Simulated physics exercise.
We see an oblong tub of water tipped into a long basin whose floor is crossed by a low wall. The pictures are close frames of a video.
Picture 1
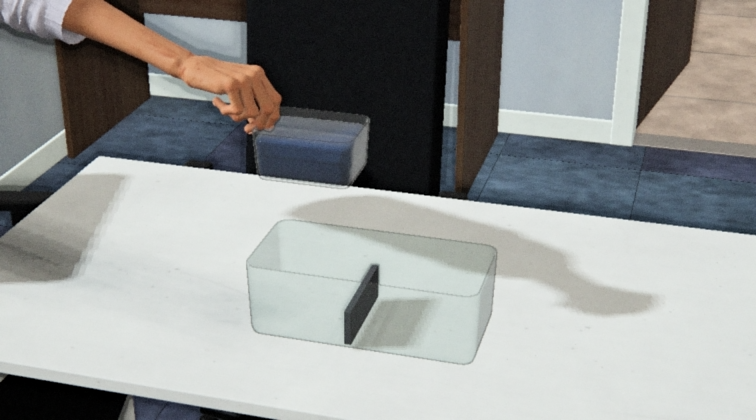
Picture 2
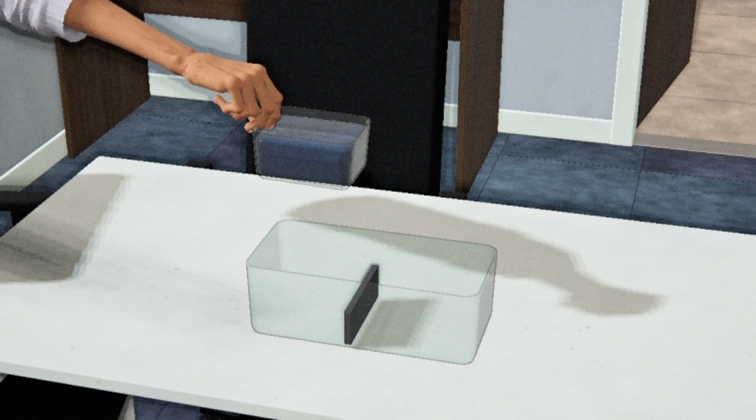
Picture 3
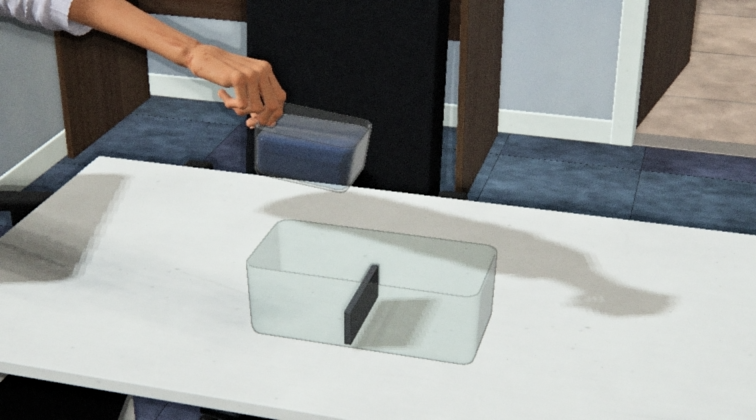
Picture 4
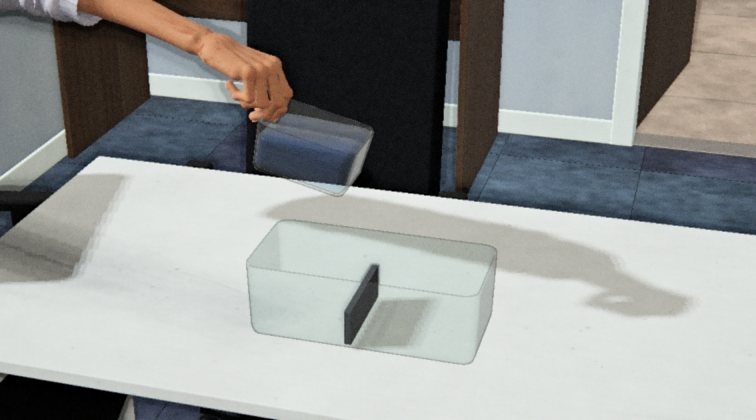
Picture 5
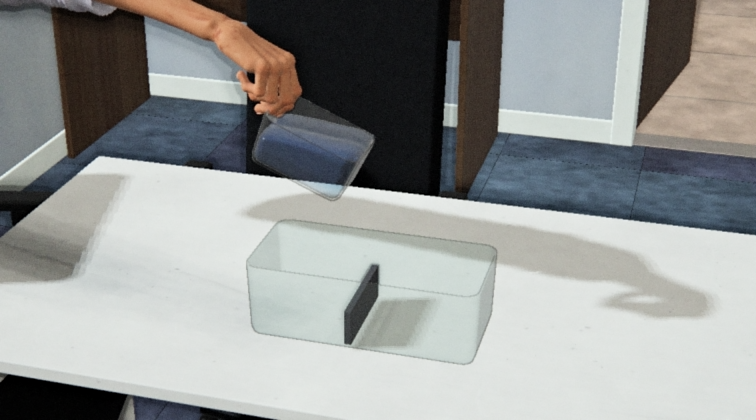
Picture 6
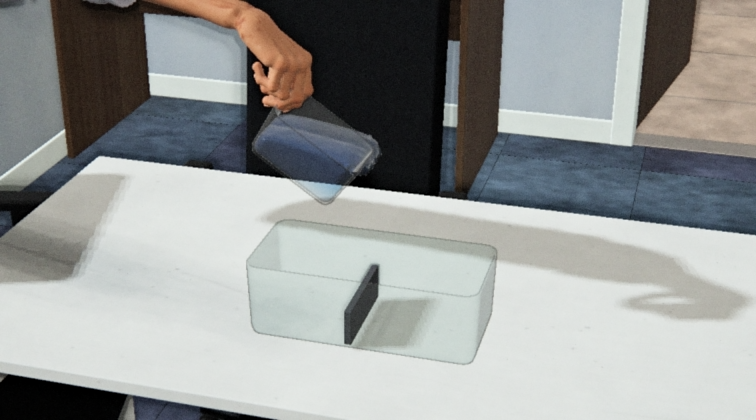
We see a hand holding a clear tub of water above a long, see-through basin with a low dark wall across its floor; the hand shifts right and tilts the tub progressively down to the right.
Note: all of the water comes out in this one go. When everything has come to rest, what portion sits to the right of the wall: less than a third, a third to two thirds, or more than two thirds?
Seems the share right of the wall goes past two thirds.
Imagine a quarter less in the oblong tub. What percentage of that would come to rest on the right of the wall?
Near 85 %.
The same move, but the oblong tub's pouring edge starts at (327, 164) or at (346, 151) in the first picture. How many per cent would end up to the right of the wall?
The first gives 40 %, the second 75 %.
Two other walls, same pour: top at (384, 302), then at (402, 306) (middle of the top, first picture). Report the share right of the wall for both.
Estimated: 60 % first, 45 % second.
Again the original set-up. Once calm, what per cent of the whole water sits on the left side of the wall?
That is roughly 10 percent of it.
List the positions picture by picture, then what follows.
In the first frame, it leans 0°; its right rim is at (361, 131); the water meets the walls at (266, 126) and (361, 136); the long basin's rim runs from (262, 242) to (488, 273); the wall's top is at (362, 289).
In the second frame, it leans 2°; its right rim is at (362, 133); the water meets the walls at (266, 125) and (361, 137).
In the third frame, it leans 6°; its right rim is at (363, 137); the water meets the walls at (267, 124) and (362, 139).
In the fourth frame, it leans 13°; its right rim is at (365, 143); the water meets the walls at (268, 123) and (365, 141).
In the fifth frame, it leans 23°; its right rim is at (366, 152); the water meets the walls at (269, 125) and (366, 147); 2 per cent is over the edge.
In the sixth frame, it leans 34°; its right rim is at (365, 162); the water meets the walls at (268, 123) and (360, 150); 7 per cent is over the edge.
A moment on, the oblong tub is tipped on its side and 17 per cent is still to pour, 0 is left of the wall and 35 right of it.
Next, the oblong tub is tipped right over and 2 per cent is still to pour, 6 is left of the wall and 81 right of it.
Then the oblong tub is tipped right over and 0 per cent is still to pour, 11 is left of the wall and 84 right of it.
Later the oblong tub is tipped right over and 0 per cent is still to pour, 11 is left of the wall and 85 right of it.
In the end 11 per cent lies left of the wall, 85 right of it and 4 outside.
